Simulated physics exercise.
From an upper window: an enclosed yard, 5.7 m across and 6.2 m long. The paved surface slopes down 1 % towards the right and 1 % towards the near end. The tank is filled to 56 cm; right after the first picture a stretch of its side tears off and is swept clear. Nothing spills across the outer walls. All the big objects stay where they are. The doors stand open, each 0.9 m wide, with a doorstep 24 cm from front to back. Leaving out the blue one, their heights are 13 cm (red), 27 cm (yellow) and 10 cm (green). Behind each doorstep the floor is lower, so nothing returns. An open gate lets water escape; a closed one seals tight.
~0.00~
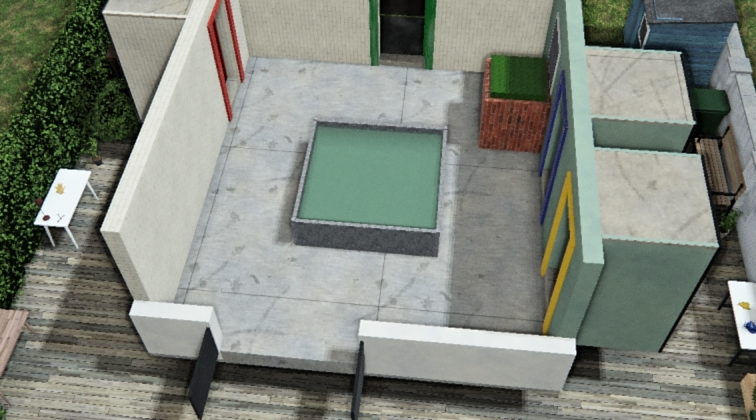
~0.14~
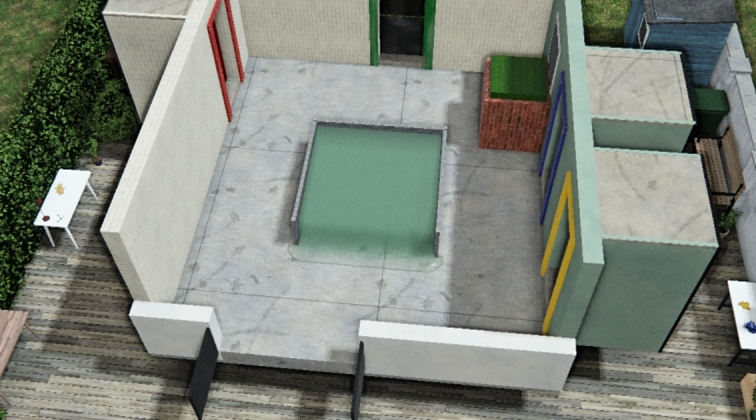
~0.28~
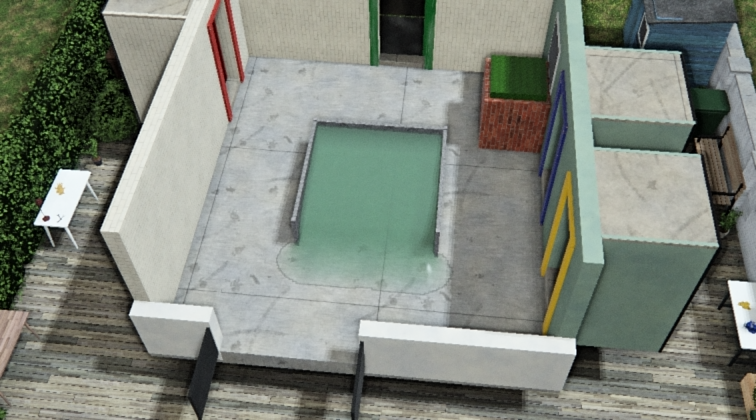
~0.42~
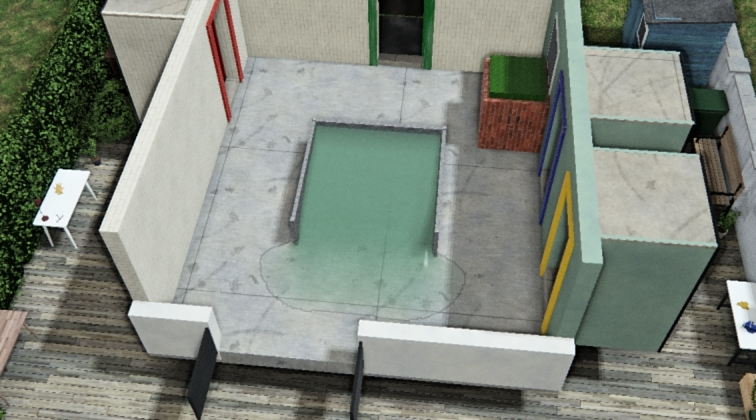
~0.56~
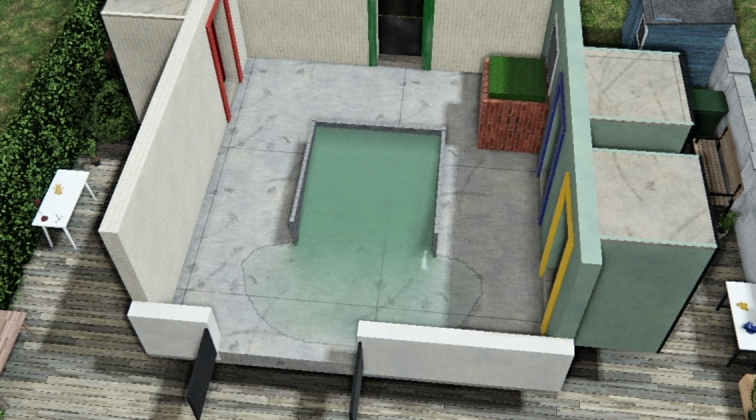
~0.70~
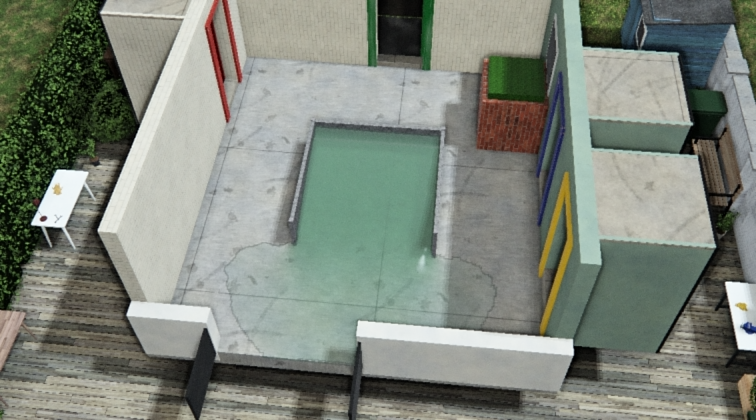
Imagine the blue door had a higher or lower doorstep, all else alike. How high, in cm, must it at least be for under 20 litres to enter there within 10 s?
About 9 cm.
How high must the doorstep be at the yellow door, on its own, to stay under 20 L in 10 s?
Roughly 16 cm at yellow.
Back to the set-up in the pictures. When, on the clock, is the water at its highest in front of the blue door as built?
Near 7.0 s.
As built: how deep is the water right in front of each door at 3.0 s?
Depths in cm: Blue 4, red 0, yellow 21, green 0.
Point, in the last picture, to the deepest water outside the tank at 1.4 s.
Near (377, 352).
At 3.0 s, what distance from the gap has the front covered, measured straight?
Some 3.4 m out.
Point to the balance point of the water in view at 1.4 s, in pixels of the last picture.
At about (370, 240).
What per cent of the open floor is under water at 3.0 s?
Some 40 per cent of it.
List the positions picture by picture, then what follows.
In the first picture, the tank at (373, 175) is whole and still, 56 cm deep; the blue door at (551, 158) is dry.
In the second picture, the gap is at (366, 242), the front 0.2 m out at (297, 255); the back of the tank holds 56 cm.
In the third picture, the gap is at (366, 243), the front 0.7 m out at (297, 278); the back of the tank holds 56 cm.
In the fourth picture, water pours out at (365, 243) and has run 1.1 m, to (302, 305); about 9 cm deep outside, 56 cm at the back.
In the fifth picture, water pours out at (365, 244) and has run 1.7 m, to a hidden place; about 7 cm deep outside, 54 cm at the back.
In the sixth picture, the gap is at (364, 244), the front 2.0 m out at a hidden place; the back of the tank holds 48 cm; 2.1 m in a straight line remain to the blue door at (549, 159).
After 1.4 s water covers 25 % of the floor, deepest (38 cm) near (377, 352); it has not reached the blue door.
After 3.0 s water covers 40 % of the floor, deepest (34 cm) near (537, 367); 4 cm at the blue door, 0 litres in over its 24 cm doorstep.
After 10.0 s water covers 85 % of the floor, deepest (12 cm) near (536, 334); 9 cm at the blue door, 0 litres in over its 24 cm doorstep.
At the blue door as built, the water arrived by 2.8 s and peaked near 15 cm at 7.0 s.
With a doorstep of 8 cm, 31 litres would have come in within the 10 s; with 10.5 cm, 12 litres. So under 20 litres takes about 9 cm.
